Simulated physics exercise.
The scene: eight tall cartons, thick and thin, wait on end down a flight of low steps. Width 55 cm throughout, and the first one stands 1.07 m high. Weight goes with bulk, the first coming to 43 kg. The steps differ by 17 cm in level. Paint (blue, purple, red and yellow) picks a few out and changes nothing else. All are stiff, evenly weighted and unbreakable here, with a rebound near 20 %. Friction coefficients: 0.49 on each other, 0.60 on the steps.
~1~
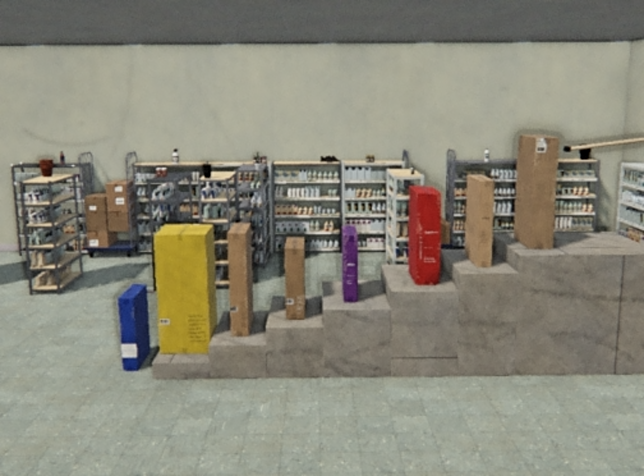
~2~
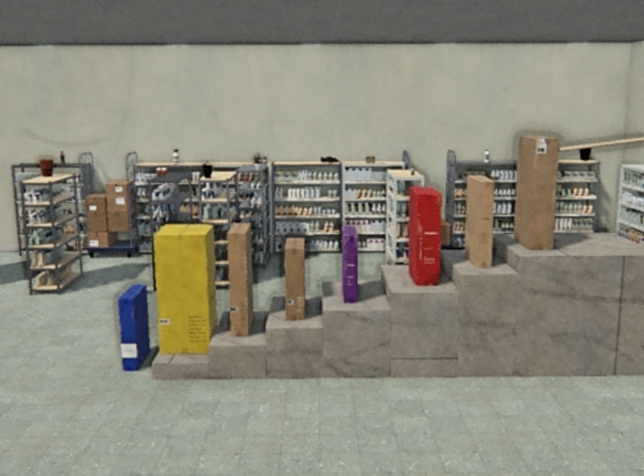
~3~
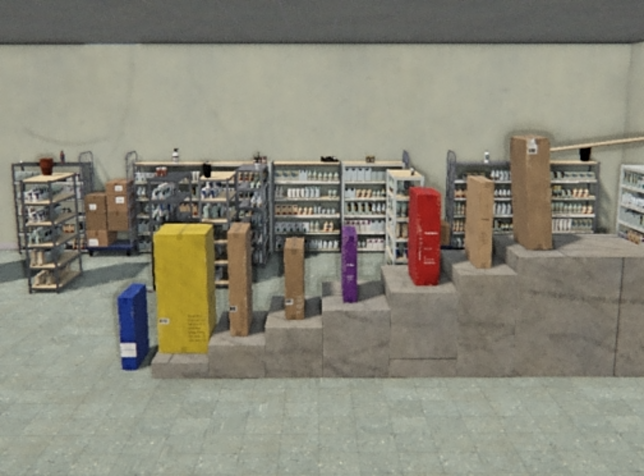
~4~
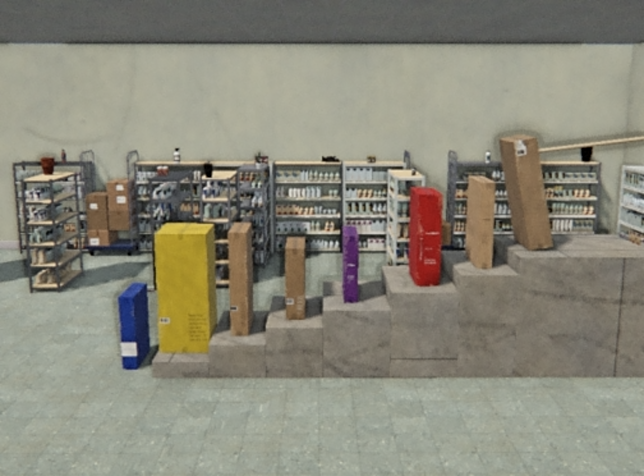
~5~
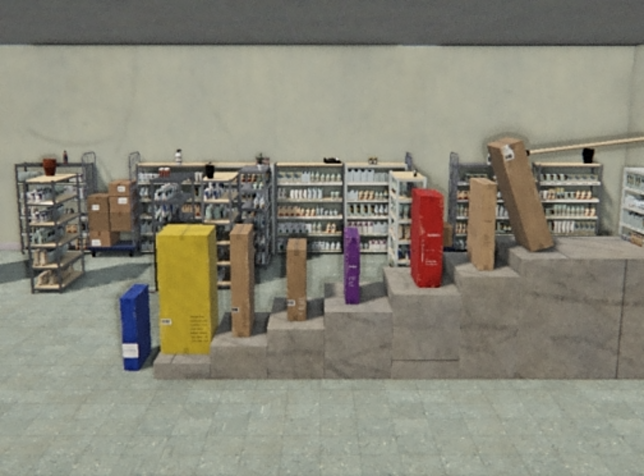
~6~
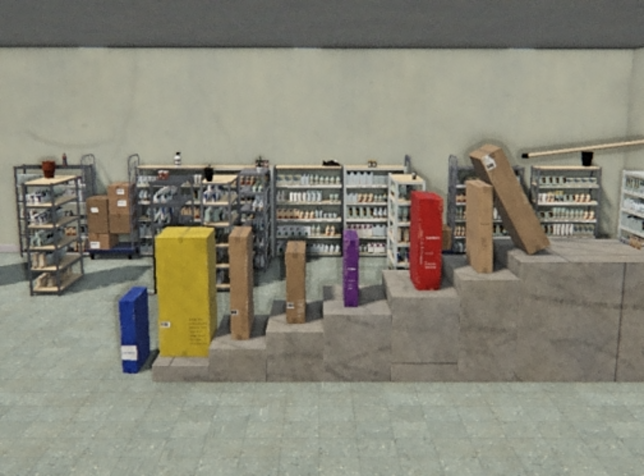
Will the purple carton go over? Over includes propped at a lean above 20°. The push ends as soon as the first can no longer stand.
In the end the purple carton goes over.
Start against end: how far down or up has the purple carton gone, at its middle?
It ends some 20 cm lower.
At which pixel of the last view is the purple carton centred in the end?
Near (319, 288).
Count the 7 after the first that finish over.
It comes to 4.
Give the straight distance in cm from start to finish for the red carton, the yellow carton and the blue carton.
About: Red 70, yellow 0, blue 0.
Then, 0.33 s past the last view, 1 of the 7 other cartons over; purple carton unmoved; red carton 4° from how it stood.
Then, 0.69 s past the last view, 2 of the 7 other cartons over; purple carton unmoved; red carton 44° from how it stood.
Then, 1.13 s past the last view, 4 of the 7 other cartons over; purple carton 68° from how it stood; red carton lying flat.
In the end, 4 of the 7 other cartons over; purple carton lying flat; red carton lying flat; yellow carton unmoved. Three left standing. From the last view, middles, purple carton near (319, 289), red carton near (359, 271).
